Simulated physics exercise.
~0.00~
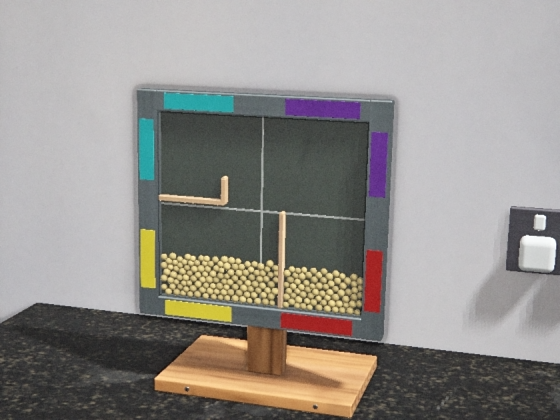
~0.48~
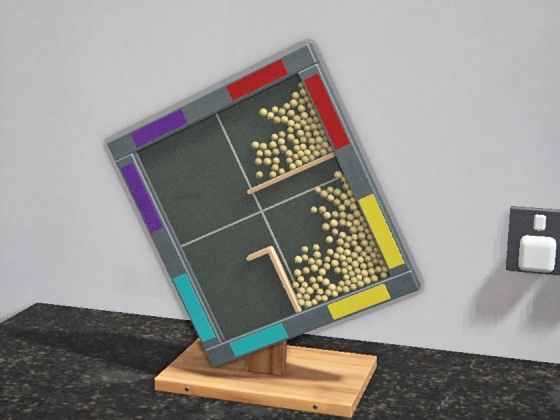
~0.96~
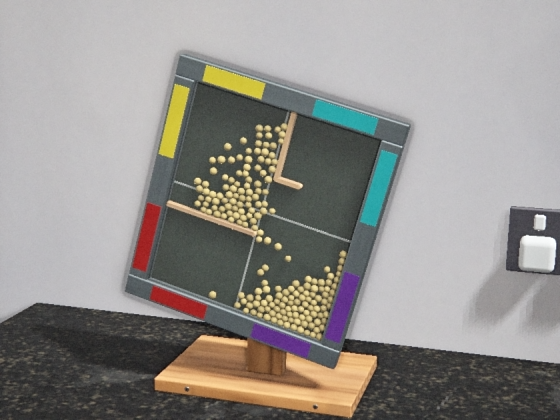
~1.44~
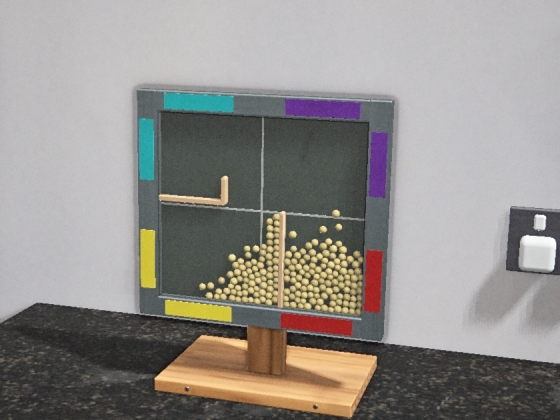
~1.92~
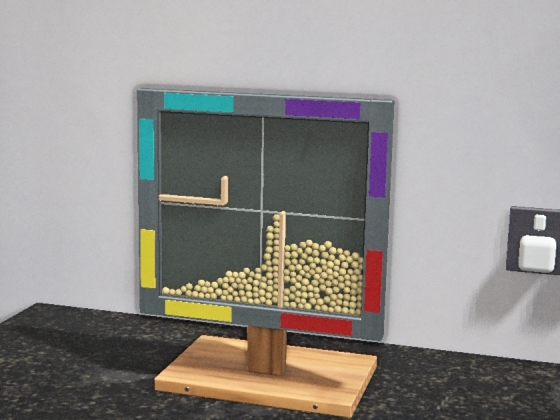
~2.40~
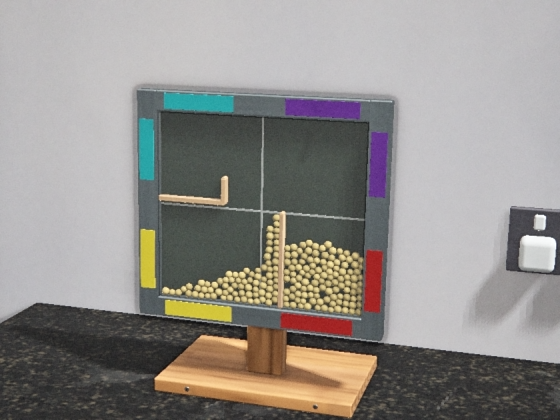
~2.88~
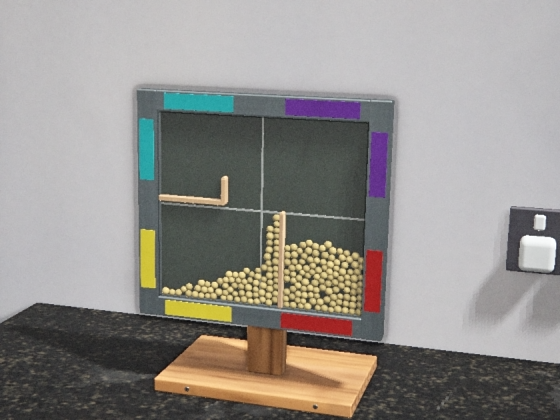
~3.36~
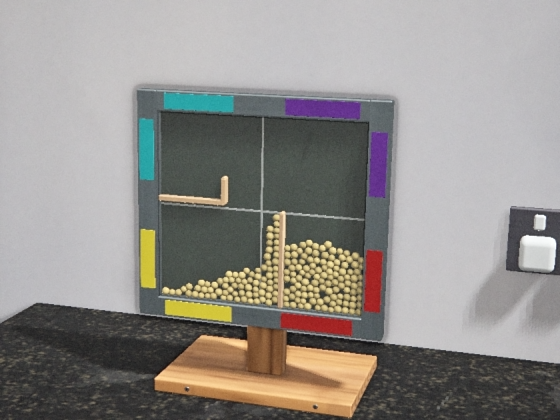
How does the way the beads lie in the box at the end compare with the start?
At the start they lie in a low, fairly even layer along the bottom. At the end they are heaped higher around the upright divider and on its right, thinning out toward the left corner.
